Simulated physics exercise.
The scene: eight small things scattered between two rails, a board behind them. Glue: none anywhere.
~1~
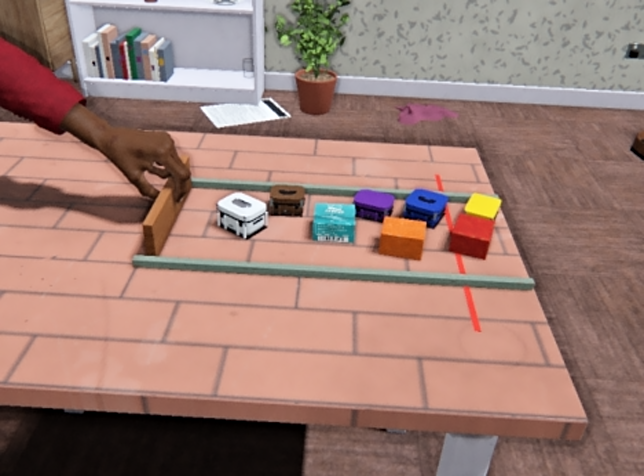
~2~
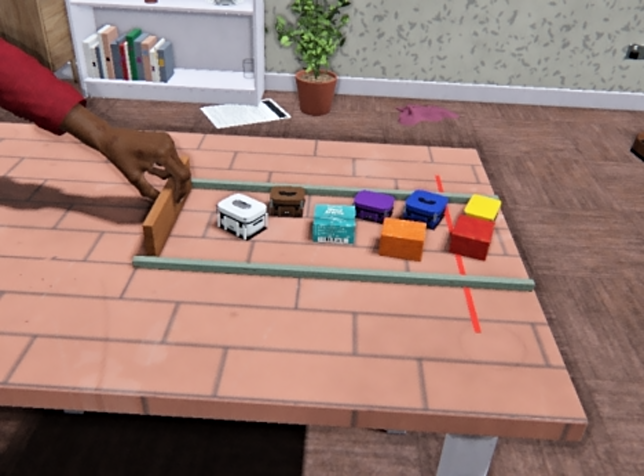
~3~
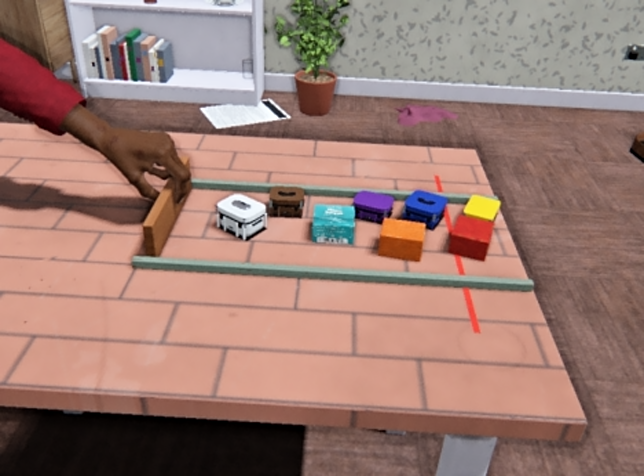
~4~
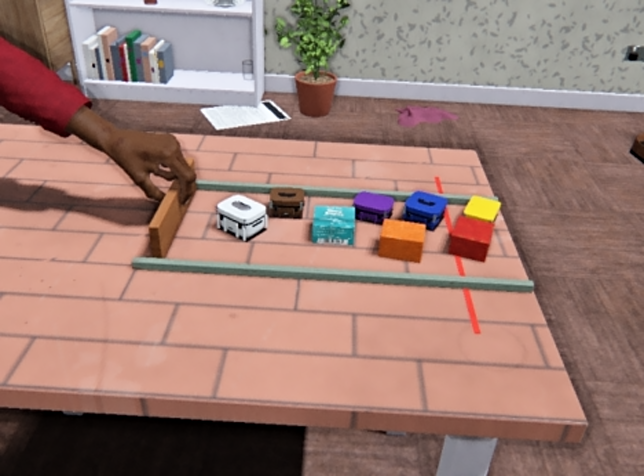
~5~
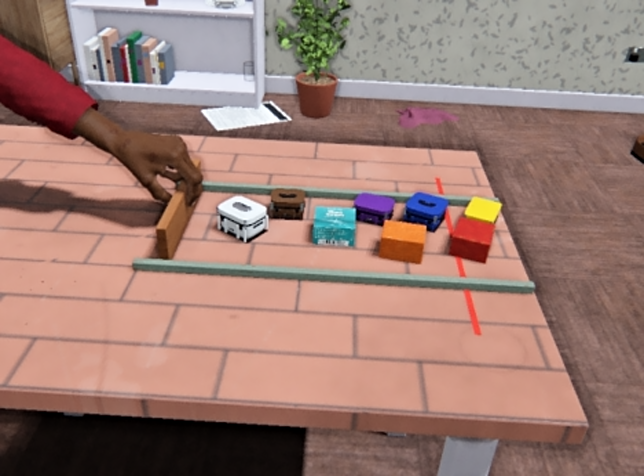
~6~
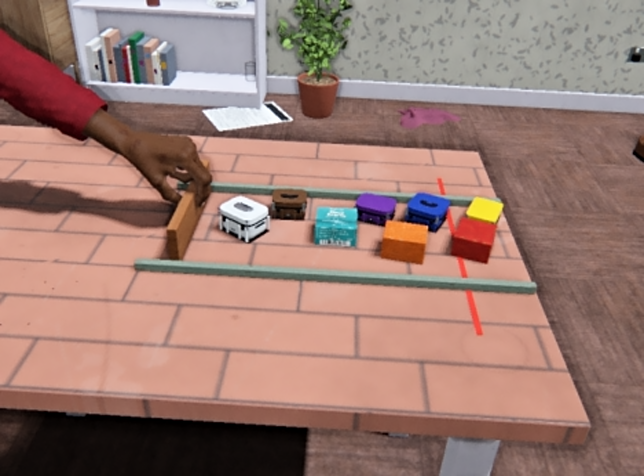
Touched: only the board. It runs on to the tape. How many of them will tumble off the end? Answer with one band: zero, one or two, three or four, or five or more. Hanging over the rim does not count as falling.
Three or four.
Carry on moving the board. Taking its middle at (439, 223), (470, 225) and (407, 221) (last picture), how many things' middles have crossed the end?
By position: 3 / 5 / 1.
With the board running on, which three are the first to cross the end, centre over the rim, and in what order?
Those would be the yellow case, the red block and the blue case, in that order.
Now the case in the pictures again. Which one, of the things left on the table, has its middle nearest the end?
The turquoise box is foremost.
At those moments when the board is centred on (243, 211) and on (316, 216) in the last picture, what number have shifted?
First 1 and then 4.
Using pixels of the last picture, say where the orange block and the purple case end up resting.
Orange block at about (487, 259), purple case at about (501, 215).
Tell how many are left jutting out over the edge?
Answer: 2.
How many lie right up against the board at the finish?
3 of them.
Soon after, none off yet; yellow case at rest near (483, 217); red block at rest near (474, 240); blue case at rest near (427, 213).
After that, none off yet; yellow case moving near (493, 216); red block displaced a little near (490, 243); blue case displaced about its own width near (460, 211).
In the end, the number that fall off is three or four; gone, blue case, red block and yellow case.
